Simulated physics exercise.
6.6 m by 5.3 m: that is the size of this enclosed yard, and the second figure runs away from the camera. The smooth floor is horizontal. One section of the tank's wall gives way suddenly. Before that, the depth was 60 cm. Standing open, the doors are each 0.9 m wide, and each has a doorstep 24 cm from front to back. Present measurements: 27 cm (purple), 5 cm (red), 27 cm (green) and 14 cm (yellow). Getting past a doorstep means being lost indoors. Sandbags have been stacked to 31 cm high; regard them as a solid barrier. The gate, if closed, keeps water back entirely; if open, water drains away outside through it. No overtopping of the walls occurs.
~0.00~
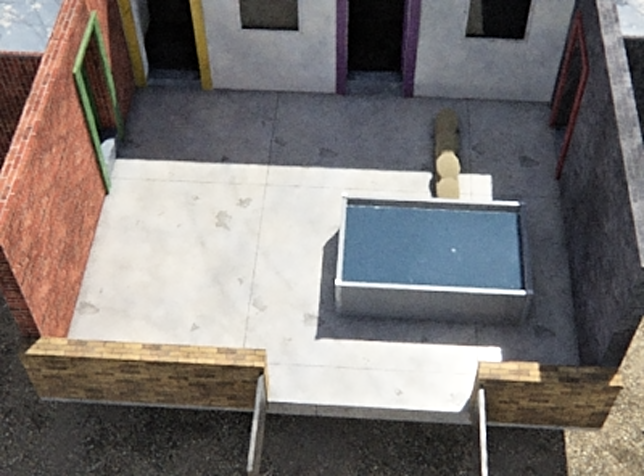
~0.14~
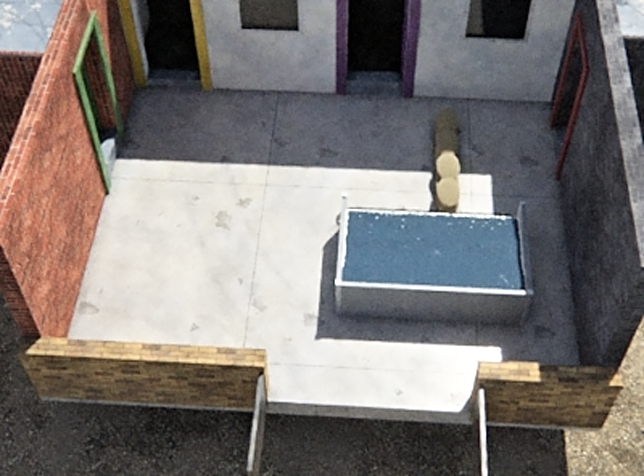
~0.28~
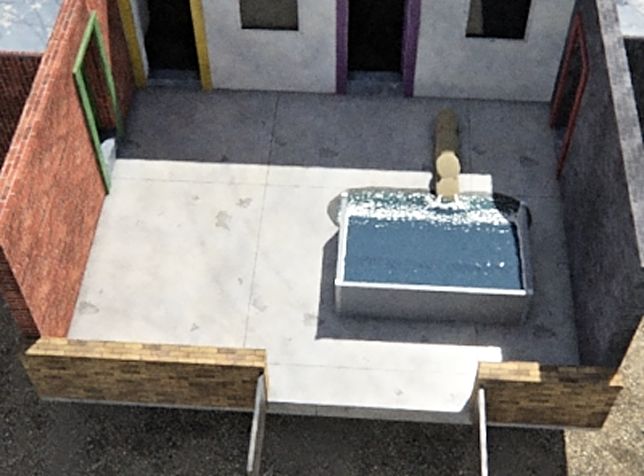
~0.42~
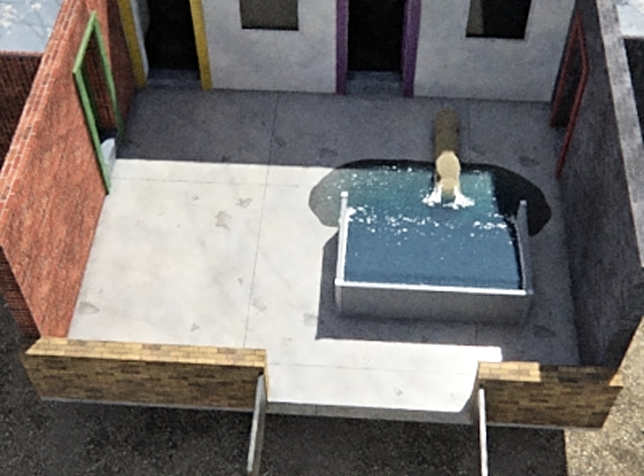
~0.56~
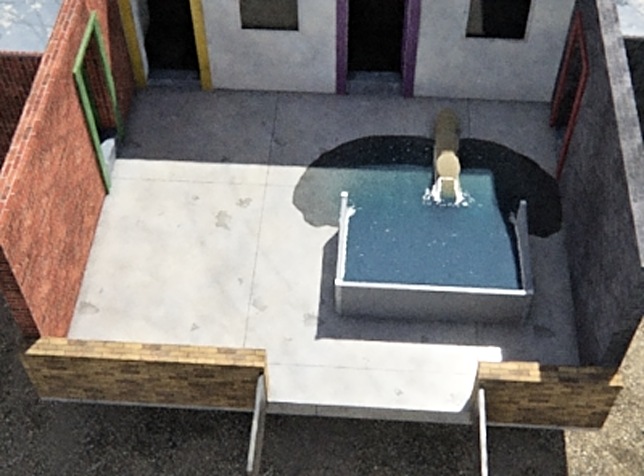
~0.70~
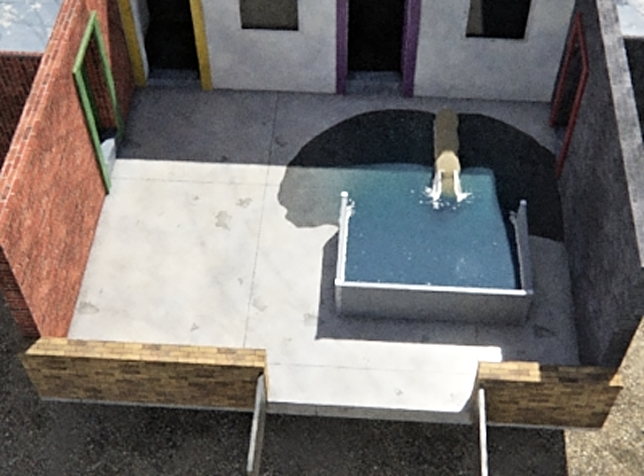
A raised blue-water tank with pale walls stands right of centre in a walled concrete yard, seen from high above by a still camera. Red brick with a green-framed doorway lies left, grey wall with a red one right, yellow and purple doorways behind, and low tan walls in front. The tank's far side opens, and water pours out, foaming around tan stacked shapes and spreading darkly backward and sideways.
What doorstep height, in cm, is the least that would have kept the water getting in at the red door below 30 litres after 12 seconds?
The least height is about 15 cm.
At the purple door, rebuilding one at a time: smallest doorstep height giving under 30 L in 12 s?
Purple: 24 cm.
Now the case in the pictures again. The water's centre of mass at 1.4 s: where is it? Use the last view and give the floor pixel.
The balance point sits at roughly (428, 202).
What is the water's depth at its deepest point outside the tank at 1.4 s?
Roughly 43 cm.
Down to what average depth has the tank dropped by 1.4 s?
Around 24 cm deep on average.
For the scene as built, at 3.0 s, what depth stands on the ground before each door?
In cm - purple: 16, red: 18, green: 2, yellow: 8.
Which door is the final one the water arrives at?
Green.
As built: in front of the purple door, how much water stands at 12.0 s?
Lab note: Depth approx. 5.0 cm.
After 1.4 s water covers 35 % of the floor, deepest (43 cm) near (544, 104); 15 cm at the red door, 2 litres in over its 5 cm doorstep.
After 3.0 s water covers 45 % of the floor, deepest (28 cm) near (136, 88); 18 cm at the red door, 86 litres in over its 5 cm doorstep.
After 12.0 s water covers 95 % of the floor, deepest (7 cm) near (322, 145); 4 cm at the red door, 208 litres in over its 5 cm doorstep.
At the red door as built, the water arrived by 0.8 s and peaked near 20 cm at 2.8 s.
Run again over the same 12 s with other heights there, 52 litres in over 12.5 cm, 20 litres over 16.5 cm. The limit of 30 litres is kept from about 15 cm up.
